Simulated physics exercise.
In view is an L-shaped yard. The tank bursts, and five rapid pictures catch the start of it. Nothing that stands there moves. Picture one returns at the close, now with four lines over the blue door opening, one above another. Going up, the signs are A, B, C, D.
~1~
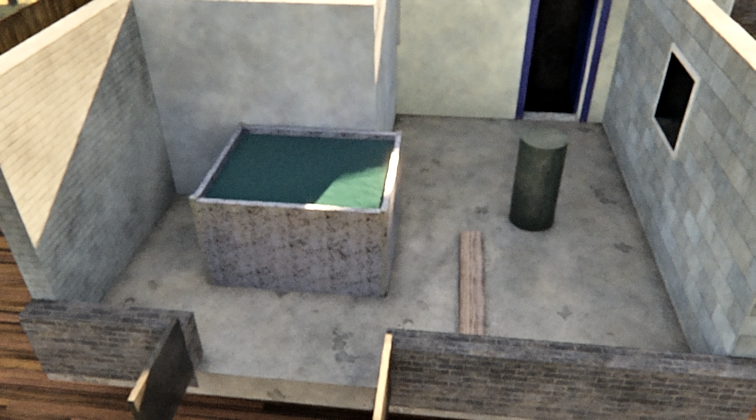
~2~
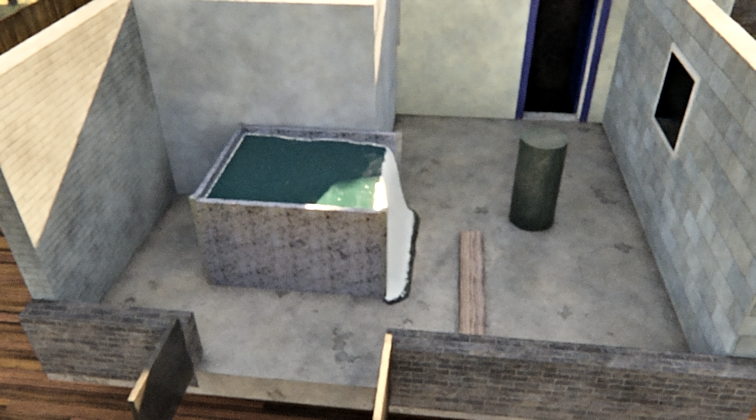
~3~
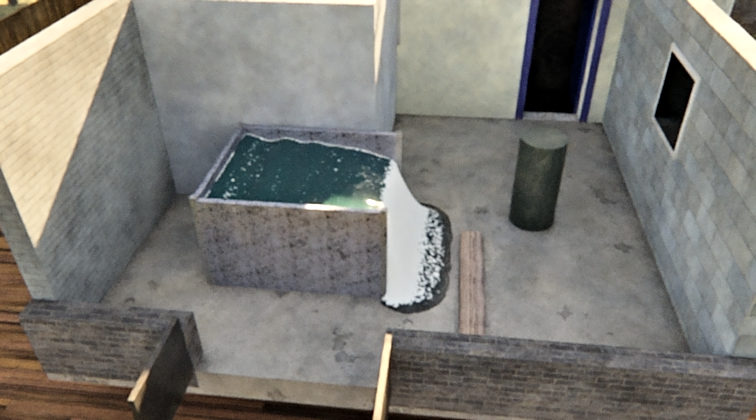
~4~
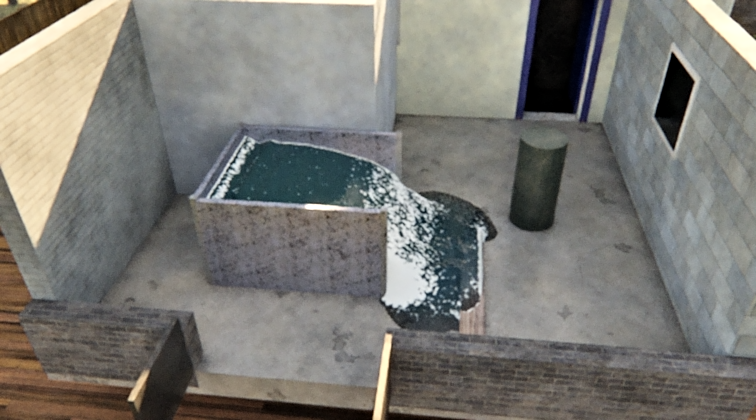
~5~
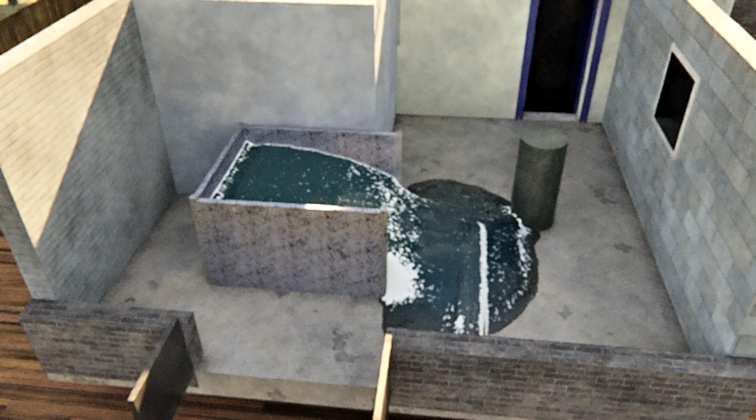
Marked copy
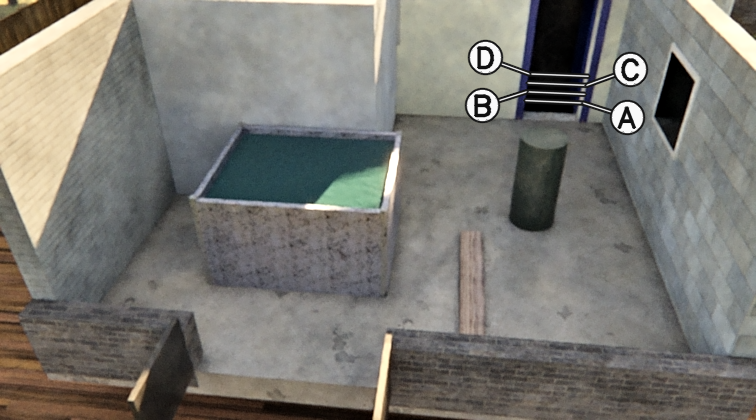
In a walled yard, green water pours from the right side of a stone tank, spreading over a plank to a dark cylinder.
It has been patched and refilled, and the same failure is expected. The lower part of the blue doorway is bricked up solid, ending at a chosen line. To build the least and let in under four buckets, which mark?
A is the one.
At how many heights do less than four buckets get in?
All four.
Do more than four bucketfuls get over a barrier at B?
No, that is safe.
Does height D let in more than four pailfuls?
No.
On the marked copy, A at (554, 101); B at (555, 93); C at (557, 84); D at (558, 75); from the bottom up A, B, C, D.
With A, a splash gets over, under a bucket.
With B, nothing gets over.
With C, nothing gets over.
With D, nothing gets over.
